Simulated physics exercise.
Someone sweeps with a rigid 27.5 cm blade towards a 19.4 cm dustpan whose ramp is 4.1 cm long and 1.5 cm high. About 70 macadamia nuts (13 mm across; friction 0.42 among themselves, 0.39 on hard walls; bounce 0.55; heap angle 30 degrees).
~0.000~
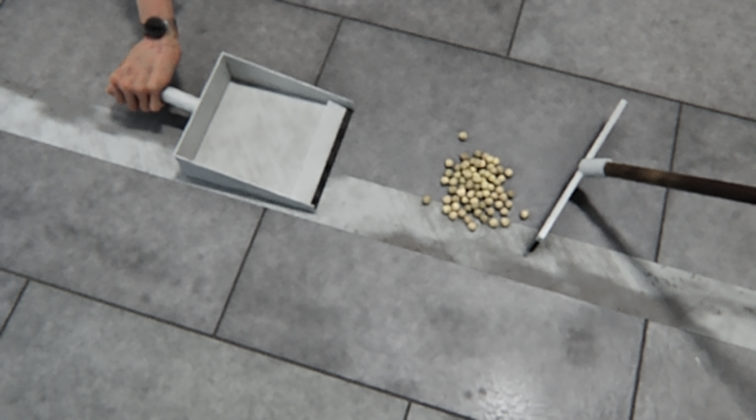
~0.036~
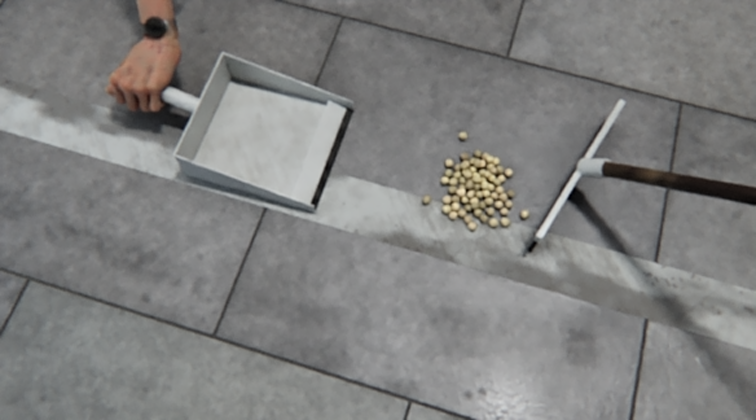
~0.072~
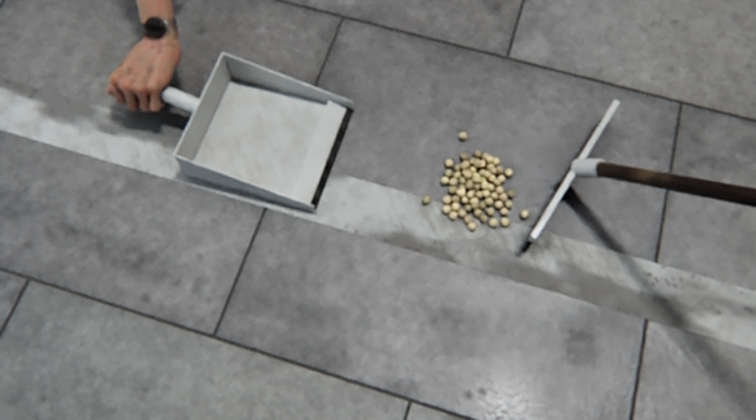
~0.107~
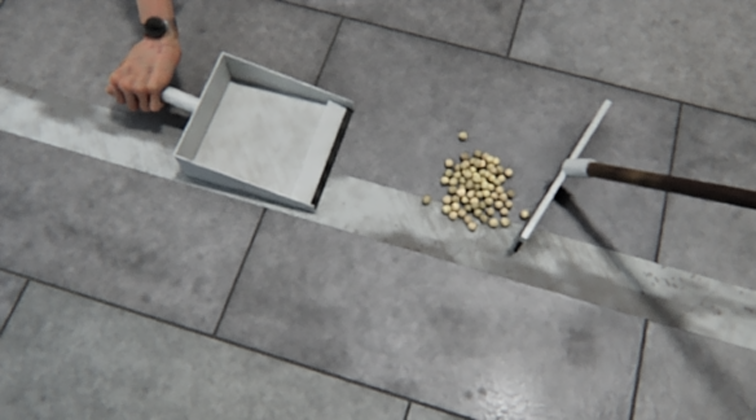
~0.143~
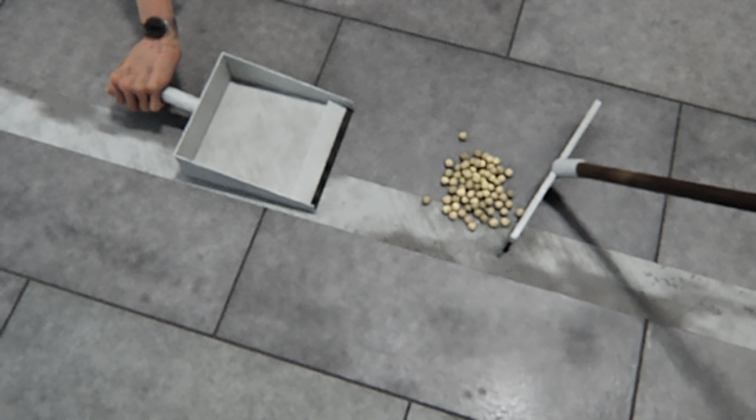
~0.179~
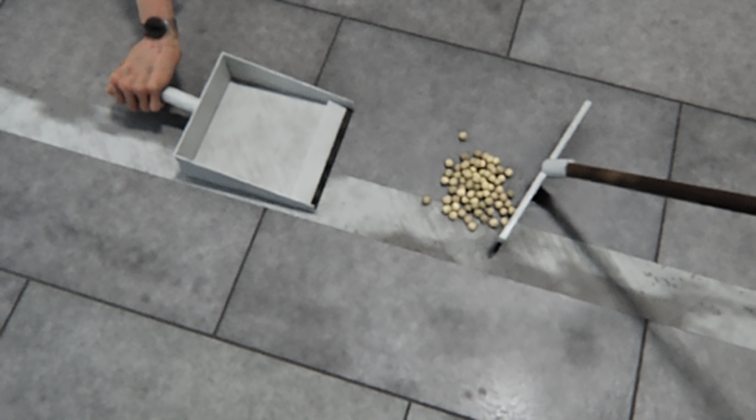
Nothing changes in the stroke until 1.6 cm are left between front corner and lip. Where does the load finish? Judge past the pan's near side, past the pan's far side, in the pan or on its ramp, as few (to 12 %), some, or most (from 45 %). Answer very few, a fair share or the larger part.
Near side: Very few, far side: A fair share, pan: Very few.
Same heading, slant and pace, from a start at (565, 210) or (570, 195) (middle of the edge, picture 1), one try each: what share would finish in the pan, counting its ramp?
Some 0 and 5 per cent.
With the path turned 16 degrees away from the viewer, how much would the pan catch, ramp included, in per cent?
In that case some 15 per cent.
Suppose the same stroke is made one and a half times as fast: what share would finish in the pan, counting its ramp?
In that case some 20 per cent.
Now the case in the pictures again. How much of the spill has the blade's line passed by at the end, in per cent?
Some 0 per cent.
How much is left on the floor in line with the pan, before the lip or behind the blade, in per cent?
Roughly 75 per cent.
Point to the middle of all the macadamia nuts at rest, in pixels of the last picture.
At about (351, 149).
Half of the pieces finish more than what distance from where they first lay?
Some 20 cm.
Then, at 0.50 s, middle of the blade 19 cm from the lip; 0 % over the lip, far side 5 %, near side 0 %.
After 0.71 s, middle of the blade 11 cm from the lip; 0 % over the lip, far side 10 %, near side 5 %.
After 1.04 s, middle of the blade 6 cm from the lip; 5 % over the lip, far side 15 %, near side 5 %.
At rest (1.5 s), near side 5 %, far side 15 %, pan 5 %, in front of the lip or behind the blade 75 %.
